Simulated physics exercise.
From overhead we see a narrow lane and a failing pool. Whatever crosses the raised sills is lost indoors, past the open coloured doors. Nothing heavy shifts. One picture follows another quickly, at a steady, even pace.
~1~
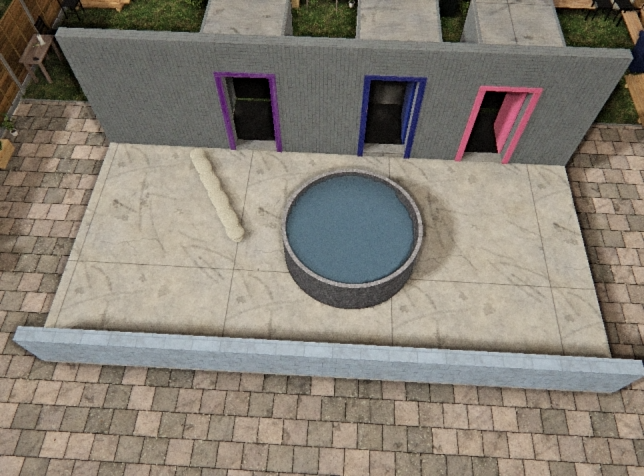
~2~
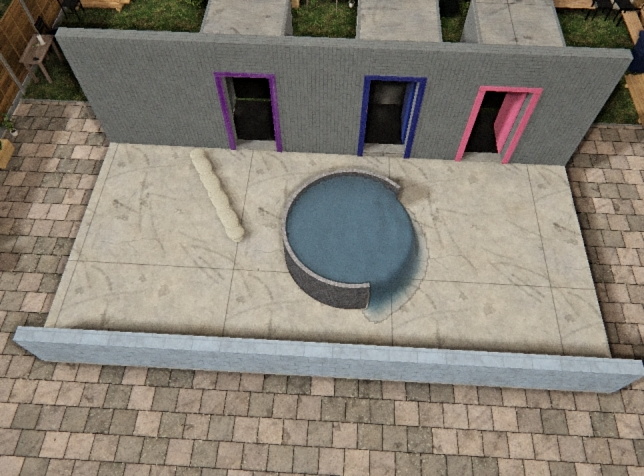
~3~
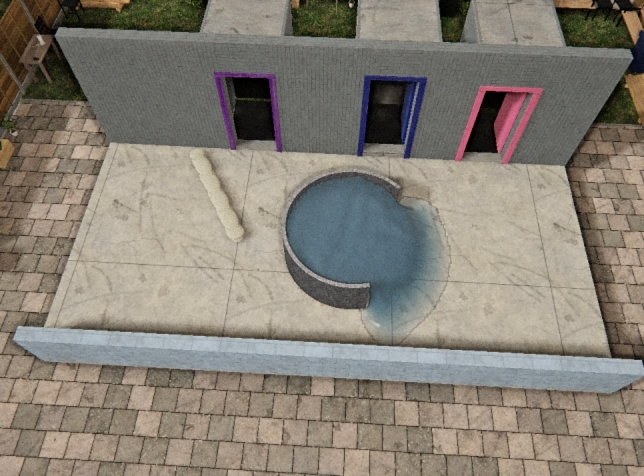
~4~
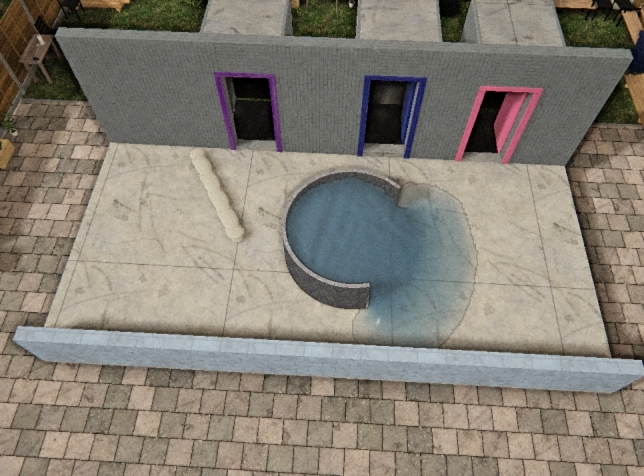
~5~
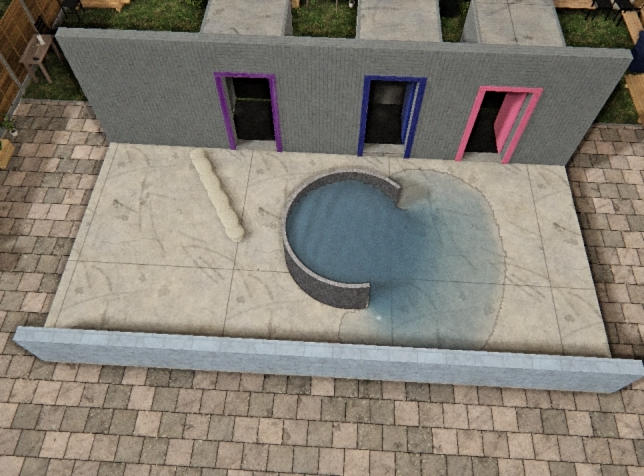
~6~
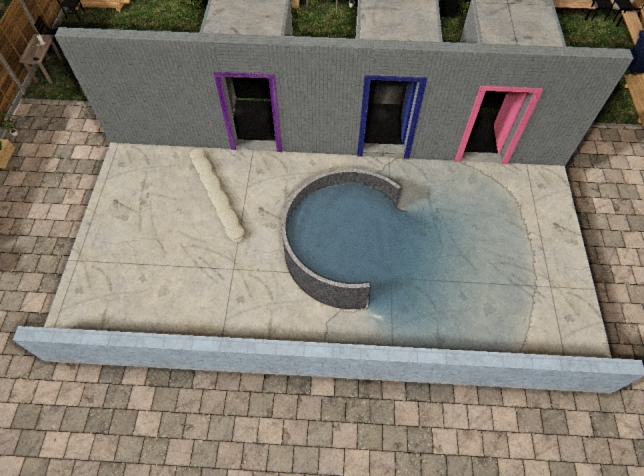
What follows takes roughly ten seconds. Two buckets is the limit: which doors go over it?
Outcome: The pink door breaks the limit, the purple door respects the limit, the blue door respects the limit.
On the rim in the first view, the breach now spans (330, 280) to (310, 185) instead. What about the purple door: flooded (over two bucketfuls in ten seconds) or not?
Well, the purple door simply overshoots.
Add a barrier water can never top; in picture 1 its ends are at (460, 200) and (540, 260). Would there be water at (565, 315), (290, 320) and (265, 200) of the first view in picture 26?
Taking them in order, I'd say soaked, soaked and parched.
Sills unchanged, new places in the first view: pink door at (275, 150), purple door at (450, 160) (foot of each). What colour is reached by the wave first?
My answer is the purple one.
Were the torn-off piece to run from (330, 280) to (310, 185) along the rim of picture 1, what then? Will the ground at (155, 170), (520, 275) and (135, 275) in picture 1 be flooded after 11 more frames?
The three spots, in order, are inundated, spared and inundated.
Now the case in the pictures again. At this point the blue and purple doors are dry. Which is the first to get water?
The one in blue.
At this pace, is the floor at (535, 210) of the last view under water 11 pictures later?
Lab note - point status: Swamped.
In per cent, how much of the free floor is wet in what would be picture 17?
About 45 in a hundred.
A moment on, water covers 45 % of the floor; the pink door under two buckets in, the purple door not reached, the blue door wet at the sill, nothing in.
Next, water covers 45 % of the floor; the pink door over two buckets in, the purple door not reached, the blue door wet at the sill, nothing in.
Then, water covers 45 % of the floor; the pink door over two buckets in, the purple door not reached, the blue door wet at the sill, nothing in.
Later, water covers 50 % of the floor; the pink door over two buckets in, the purple door not reached, the blue door wet at the sill, nothing in.
In the end, water covers 35 % of the floor; the pink door over two buckets in, the purple door not reached, the blue door wet at the sill, nothing in.
